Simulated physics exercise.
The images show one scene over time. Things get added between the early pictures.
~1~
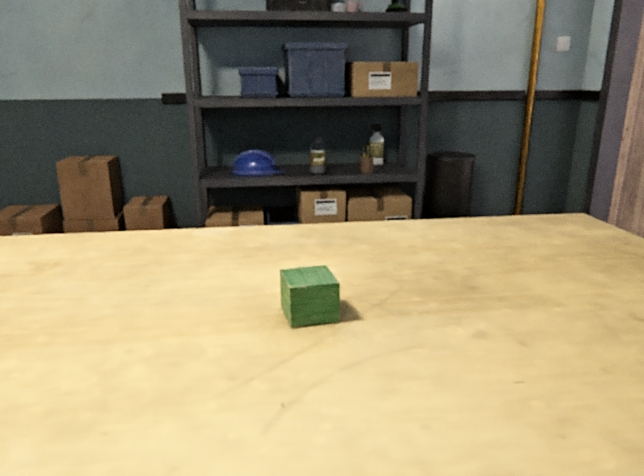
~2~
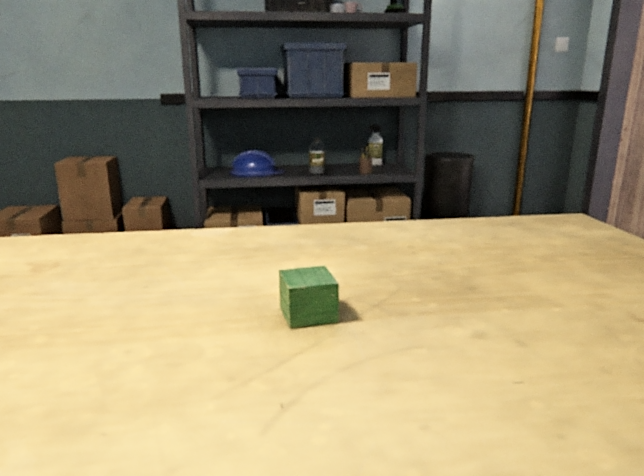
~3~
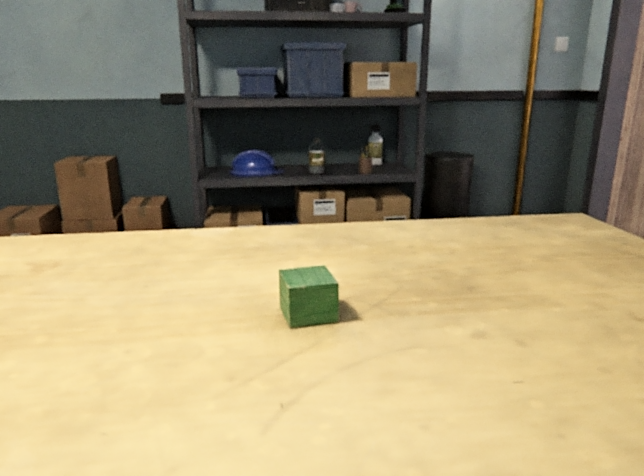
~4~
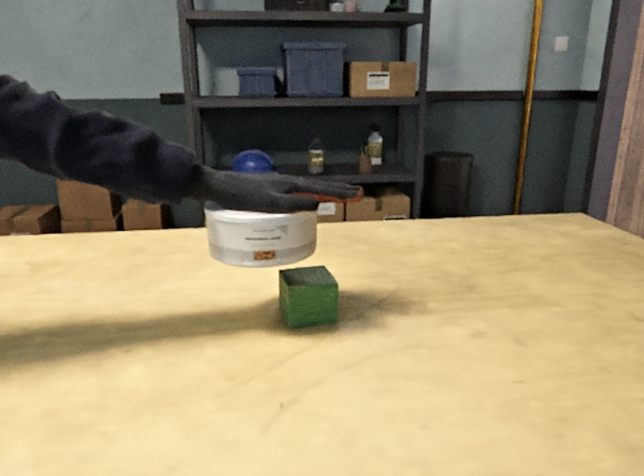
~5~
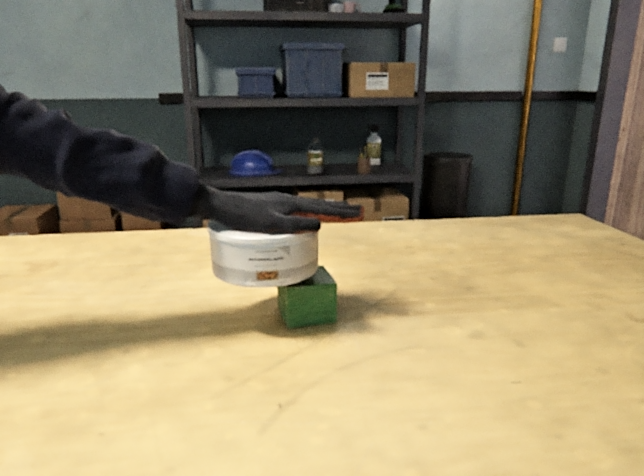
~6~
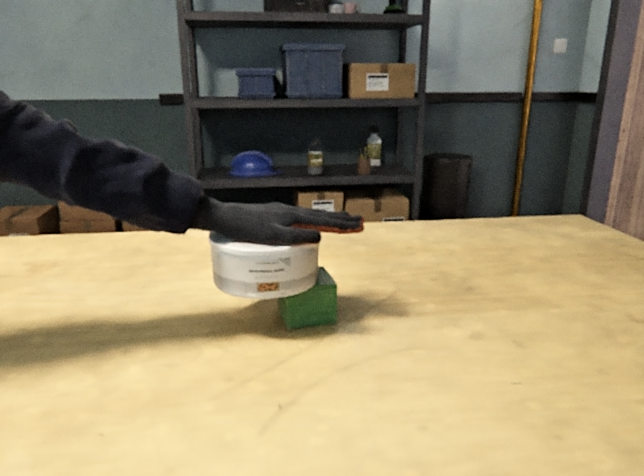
Gloved hand lowering a white tub from the left onto a green block on a wooden table, staying on its lid.
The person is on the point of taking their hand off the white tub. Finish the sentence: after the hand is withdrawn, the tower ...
The tower topples over.
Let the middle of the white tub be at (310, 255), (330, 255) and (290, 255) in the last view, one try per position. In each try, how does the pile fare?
Attempt one, the pile survives; attempt two, it survives; attempt three, it survives.
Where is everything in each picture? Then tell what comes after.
In the first frame, the last thing is not in view yet; green block (309, 295).
In the second frame, the last thing is not in view yet; green block (308, 296).
In the third frame, the last thing is not in view yet; green block (308, 296).
In the fourth frame, still above its spot; white tub (263, 226); green block (308, 295).
In the fifth frame, still above its spot; white tub (265, 245); green block (306, 296).
In the sixth frame, in place under the hand; white tub (266, 256); green block (306, 296).
Then, 0.20 s later than the last frame, white tub tilted by 17° near (260, 261).
Then, 0.40 s later than the last frame, white tub tilted by 39° near (254, 271).
When it is over, lying over in the pile, white tub; green block as before. End places, in pixels of the last picture, white tub near (254, 271). The pile loses its balance.
